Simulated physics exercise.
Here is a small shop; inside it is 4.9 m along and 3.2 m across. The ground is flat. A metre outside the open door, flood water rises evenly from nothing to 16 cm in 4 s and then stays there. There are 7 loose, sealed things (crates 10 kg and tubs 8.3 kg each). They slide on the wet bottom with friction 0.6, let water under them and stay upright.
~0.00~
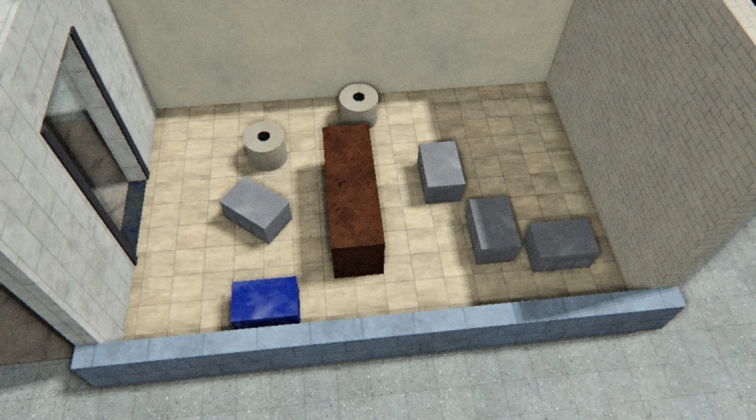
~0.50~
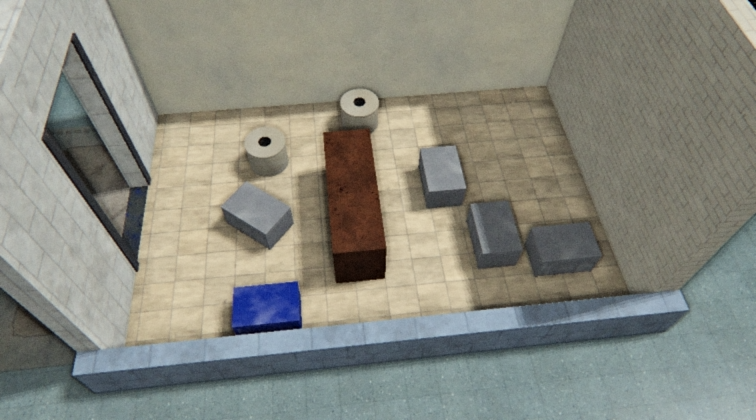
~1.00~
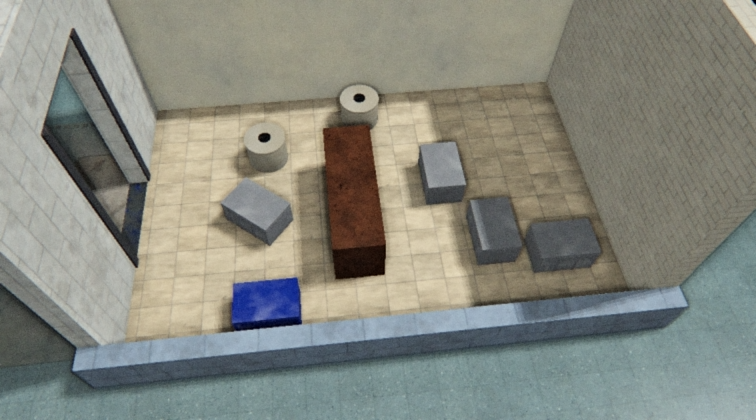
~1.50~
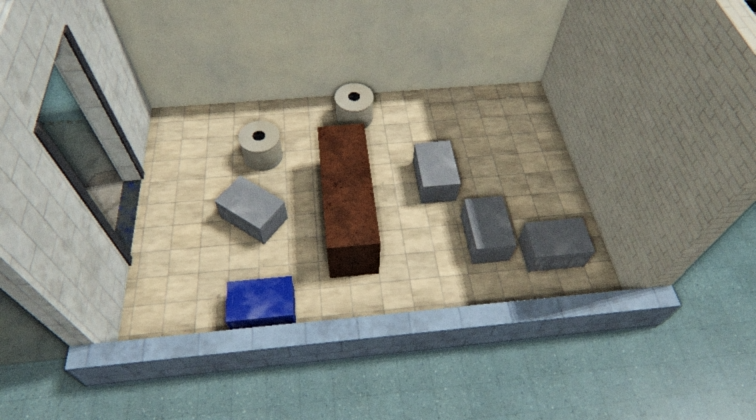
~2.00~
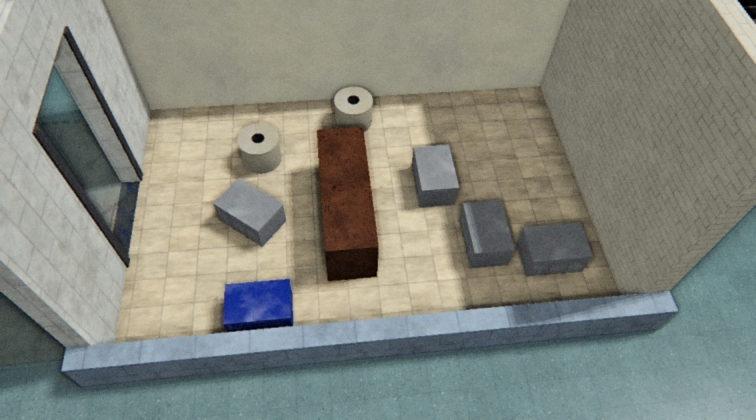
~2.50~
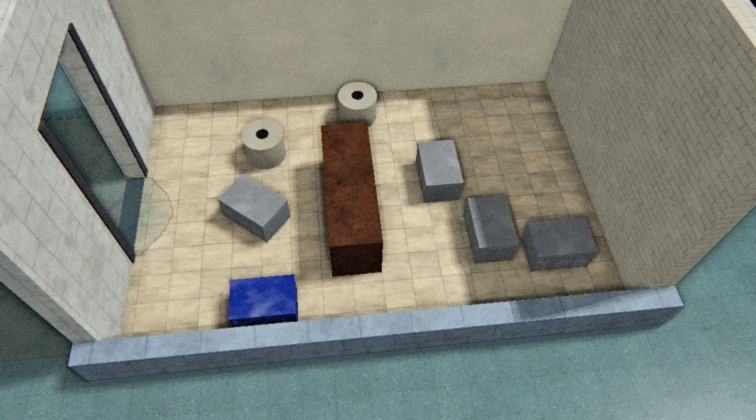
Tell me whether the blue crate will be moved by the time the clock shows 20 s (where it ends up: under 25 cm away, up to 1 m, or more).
Blue crate is nudged along.
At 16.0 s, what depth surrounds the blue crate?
Roughly 7 cm.
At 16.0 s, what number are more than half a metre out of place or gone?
7 of them.
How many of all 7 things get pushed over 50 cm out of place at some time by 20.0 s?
7 of them.
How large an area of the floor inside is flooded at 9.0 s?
About 13 m2.
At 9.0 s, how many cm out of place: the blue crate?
About 80 cm.
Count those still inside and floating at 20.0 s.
I count 7.
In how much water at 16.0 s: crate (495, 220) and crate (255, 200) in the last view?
About 8 and 5 cm.
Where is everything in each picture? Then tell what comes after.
In the first frame, the blue crate at (264, 298), on the bottom; 0.0 m2 under water; 0 of 7 have shifted.
In the second frame, the blue crate at (266, 304), on the bottom; 0.0 m2 under water; 0 of 7 have shifted.
In the third frame, the blue crate at (265, 300), on the bottom; 0.0 m2 under water; 0 of 7 have shifted.
In the fourth frame, the blue crate at (259, 298), on the bottom; water covers 0.0 m2; 0 of 7 have shifted.
In the fifth frame, the blue crate at (257, 301), on the bottom; water covers 0.0 m2; 0 of 7 have shifted.
In the sixth frame, the blue crate at (262, 296), on the bottom; 0.2 m2 under water; 0 of 7 have shifted.
After 4.0 s the blue crate is near (262, 296), 0.0 m from its start, aground; 0 afloat.
After 9.0 s the blue crate is near (168, 311), 0.8 m from its start, afloat; 3 afloat.
After 16.0 s the blue crate is near (196, 287), 0.6 m from its start, afloat; 7 afloat.
After 20.0 s the blue crate is near (272, 253), 0.4 m from its start, afloat; 7 afloat.
